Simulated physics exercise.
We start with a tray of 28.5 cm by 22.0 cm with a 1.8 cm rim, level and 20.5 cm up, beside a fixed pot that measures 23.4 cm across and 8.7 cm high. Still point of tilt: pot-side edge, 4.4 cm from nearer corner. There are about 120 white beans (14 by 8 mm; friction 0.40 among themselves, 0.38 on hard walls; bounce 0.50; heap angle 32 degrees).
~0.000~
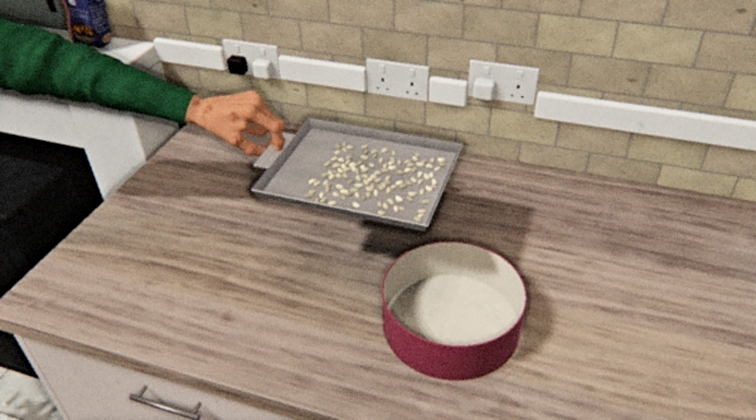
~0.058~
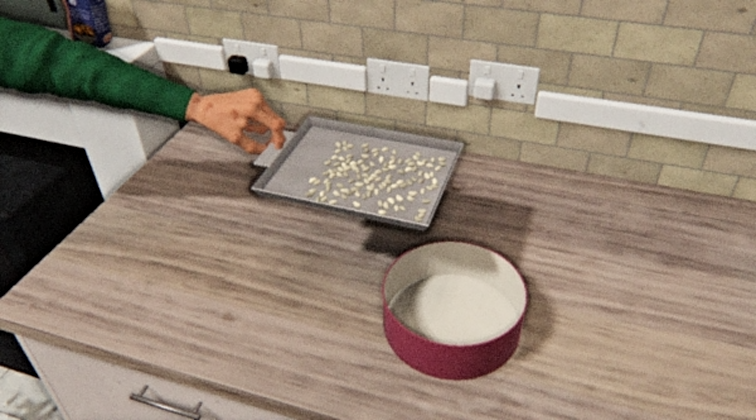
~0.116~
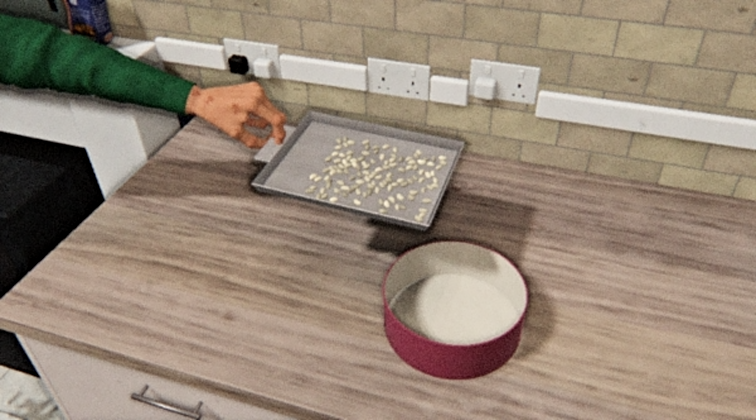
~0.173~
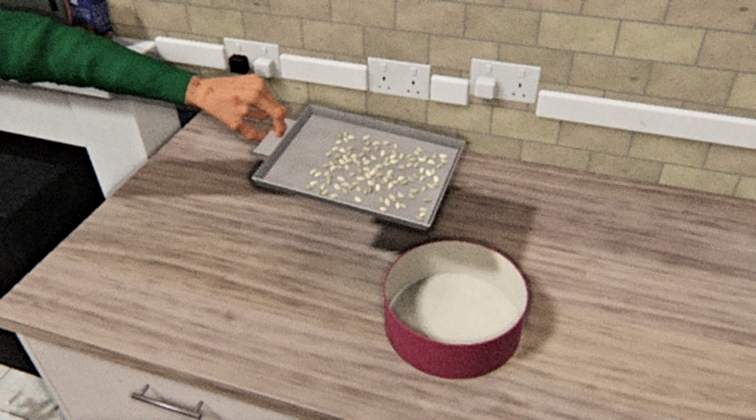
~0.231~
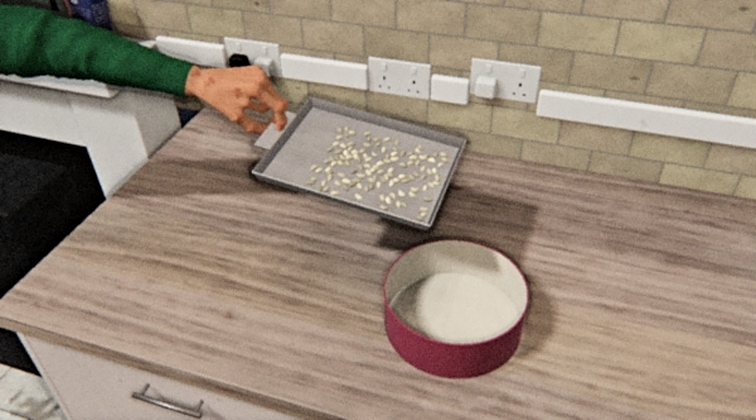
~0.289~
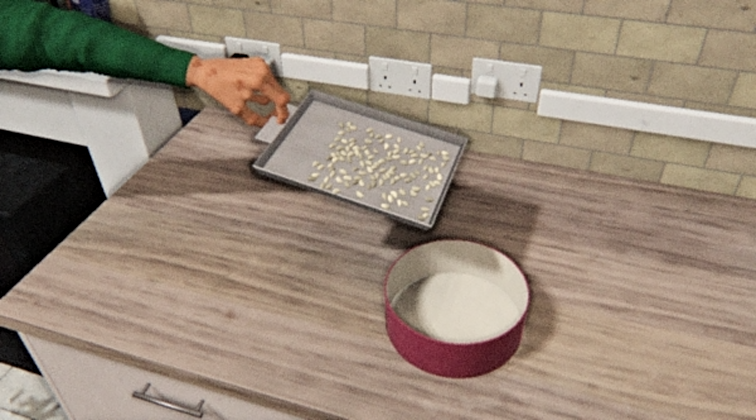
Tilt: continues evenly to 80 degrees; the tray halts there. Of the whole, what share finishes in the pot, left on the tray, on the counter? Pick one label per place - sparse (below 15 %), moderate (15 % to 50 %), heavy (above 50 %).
Pot: Heavy; left on the tray: Sparse; counter: Sparse.
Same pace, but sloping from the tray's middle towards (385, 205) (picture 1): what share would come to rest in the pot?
Near 100 percent, give or take.
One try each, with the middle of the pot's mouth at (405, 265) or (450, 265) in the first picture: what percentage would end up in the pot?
Close to 90 in a hundred, then close to 100 in a hundred.
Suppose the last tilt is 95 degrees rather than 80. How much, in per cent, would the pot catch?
That would be around 100 percent.
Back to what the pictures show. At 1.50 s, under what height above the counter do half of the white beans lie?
Roughly 24 centimetres, give or take.
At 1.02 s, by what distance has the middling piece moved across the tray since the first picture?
It has moved some 10 cm from its start.
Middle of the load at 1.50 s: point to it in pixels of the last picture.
Load centre: About (437, 196) px.
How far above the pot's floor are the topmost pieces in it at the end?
Top level: Approx. 1.0 cm.
After 1.02 s, tilt 43 degrees; the tray holds 100 %, the pot 0 %.
After 1.50 s, tilt 65 degrees; the tray holds 95 %, the pot 5 %.
After 2.06 s, tilt 80 degrees; the tray holds 5 %, the pot 80 %.
In the end, at 3.3 s, pot 100 %, tray 0 %, counter 5 %.
